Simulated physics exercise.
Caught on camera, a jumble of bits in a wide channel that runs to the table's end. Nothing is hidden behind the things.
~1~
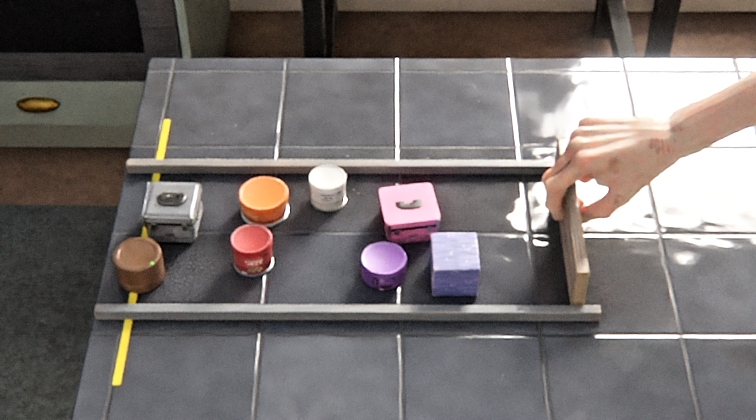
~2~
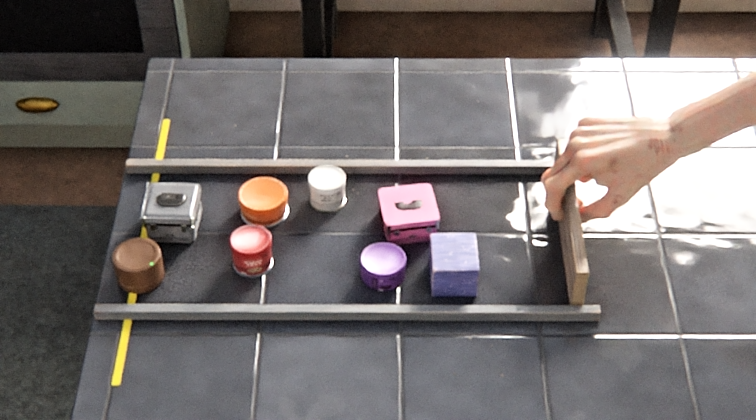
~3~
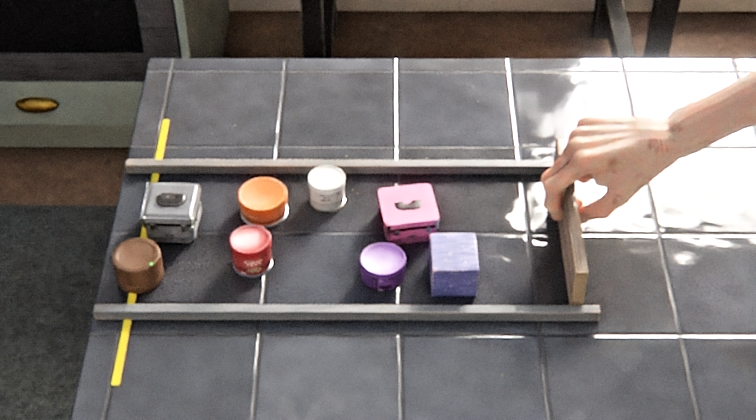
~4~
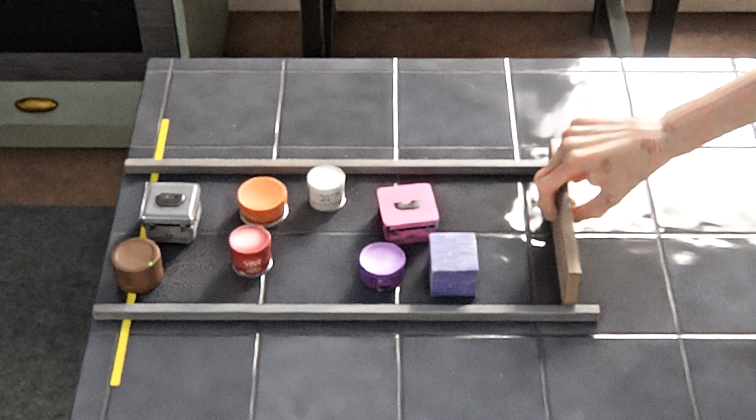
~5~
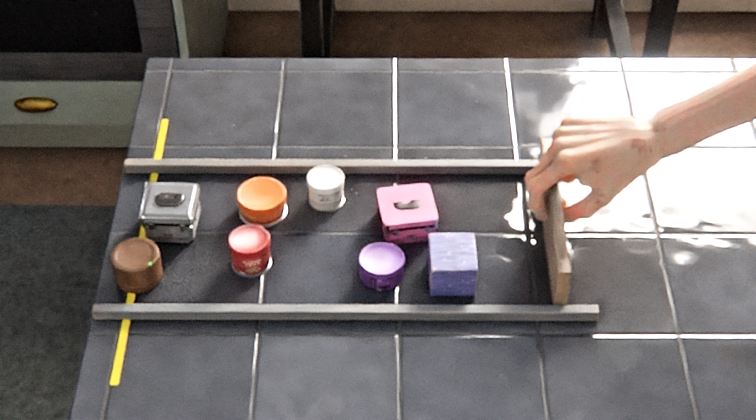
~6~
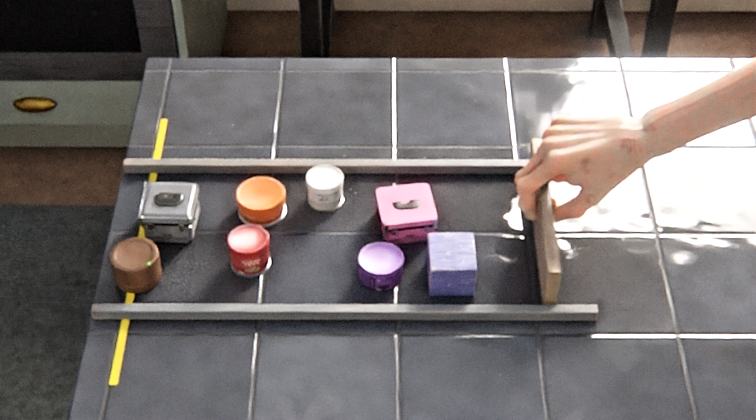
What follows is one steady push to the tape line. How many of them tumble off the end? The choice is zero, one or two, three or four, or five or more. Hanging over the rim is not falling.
The number that fall off is five or more.
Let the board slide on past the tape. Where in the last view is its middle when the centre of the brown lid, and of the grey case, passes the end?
For the brown lid at (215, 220), for the grey case at (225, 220).
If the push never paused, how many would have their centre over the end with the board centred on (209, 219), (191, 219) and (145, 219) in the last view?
It would be 2, 2 and 5.
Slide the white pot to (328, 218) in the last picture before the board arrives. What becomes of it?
It tumbles off.
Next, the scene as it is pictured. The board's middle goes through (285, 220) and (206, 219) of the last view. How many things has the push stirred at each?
The counts are 7 and 8.
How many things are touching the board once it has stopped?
In contact: 3.
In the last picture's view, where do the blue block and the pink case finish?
First (109, 264), then (118, 211).
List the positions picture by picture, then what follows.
The first frame shows brown lid (139, 266); grey case (174, 212); red pot (252, 251); board (570, 221); tape (144, 238).
The second frame shows grey case (173, 212); purple tub (383, 267).
The third frame shows red pot (252, 252); white pot (327, 189).
The fourth frame shows brown lid (138, 266); orange tin (263, 203).
The fifth frame shows grey case (172, 212); pink case (407, 214).
The sixth frame shows brown lid (136, 265); grey case (171, 212); red pot (249, 251); board (543, 220); tape (141, 238).
Early on, none off yet; brown lid at rest near (136, 265); grey case at rest near (171, 212); red pot at rest near (249, 251).
A while later, none off yet; brown lid at rest near (136, 265); grey case at rest near (171, 212); red pot travelled about its own width near (201, 245).
Further along, none off yet; brown lid leaning a little near (84, 264); grey case leaning well over near (85, 224); red pot travelled well along near (136, 241).
Finally, the number that fall off is five or more; lost, purple tub, orange tin, red pot, grey case and brown lid.
